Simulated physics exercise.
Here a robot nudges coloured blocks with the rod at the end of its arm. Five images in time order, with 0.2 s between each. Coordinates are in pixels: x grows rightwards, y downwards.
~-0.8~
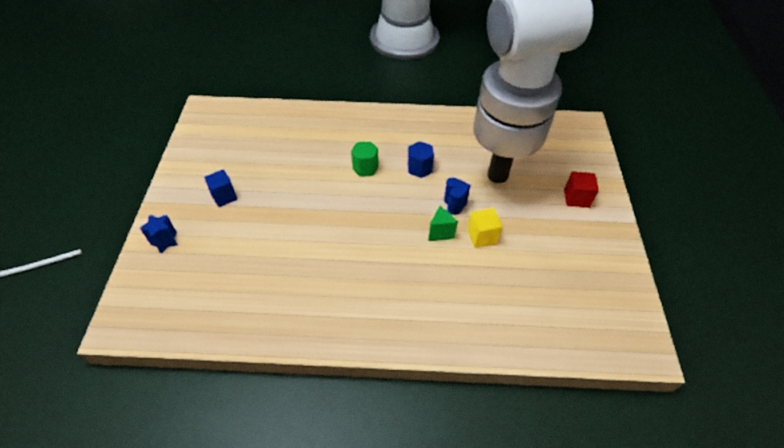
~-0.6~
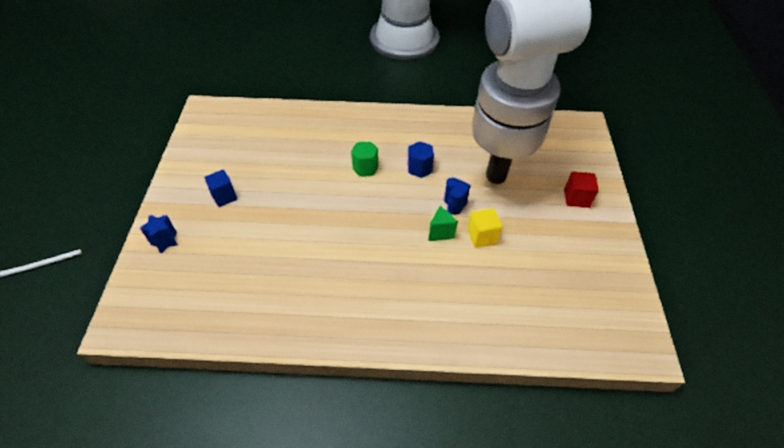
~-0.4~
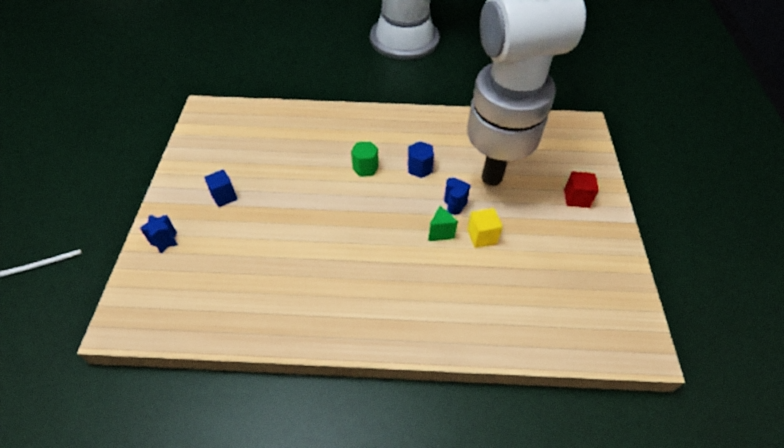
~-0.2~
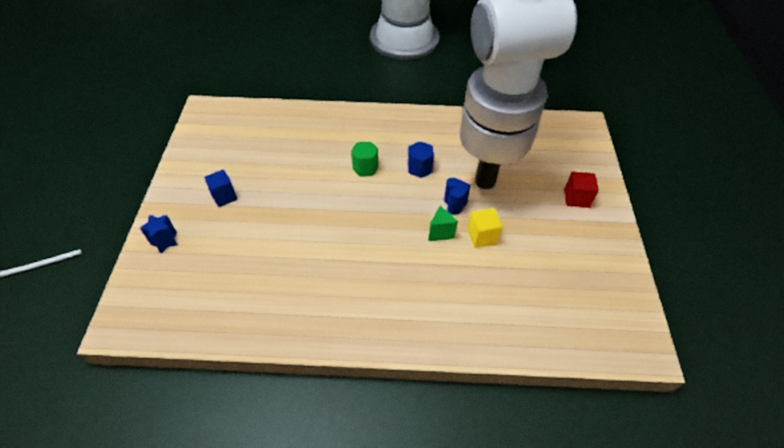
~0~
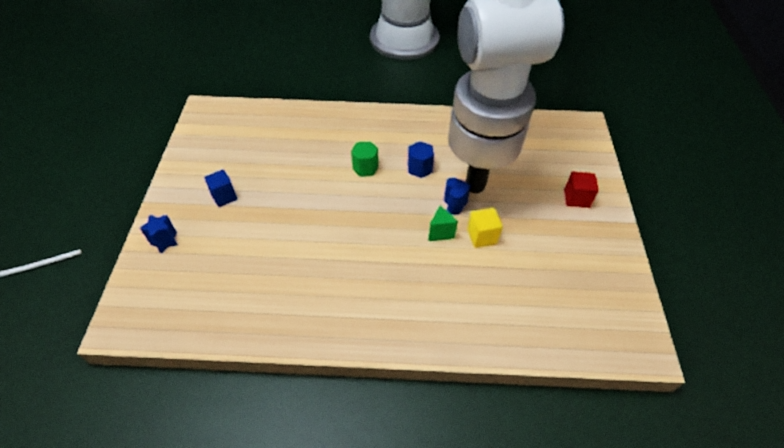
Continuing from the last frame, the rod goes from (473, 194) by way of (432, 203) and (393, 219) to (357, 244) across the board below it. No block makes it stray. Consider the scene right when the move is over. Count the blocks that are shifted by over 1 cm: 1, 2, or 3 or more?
I count two.
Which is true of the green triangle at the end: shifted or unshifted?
Somewhere new.
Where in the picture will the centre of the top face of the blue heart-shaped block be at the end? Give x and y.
The middle of its top is at (413, 213).
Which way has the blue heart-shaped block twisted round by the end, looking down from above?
From the top, the block rotates counterclockwise.
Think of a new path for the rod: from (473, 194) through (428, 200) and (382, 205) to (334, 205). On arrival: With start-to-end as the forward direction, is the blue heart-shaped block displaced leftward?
I expect so.
The first path, step by step. One third of the way, rod at (433, 195); green triangle at (440, 222), turned 35° anticlockwise; blue heart-shaped block at (428, 201), turned 25° anticlockwise.
Two thirds of the way, rod at (392, 211); green triangle at (437, 225), turned 70° anticlockwise; blue heart-shaped block at (413, 213), turned 65° anticlockwise.
At the end, rod at (356, 236); blue hexagonal block not moved; green triangle at (437, 225), turned 70° anticlockwise; blue heart-shaped block at (413, 213), turned 65° anticlockwise.
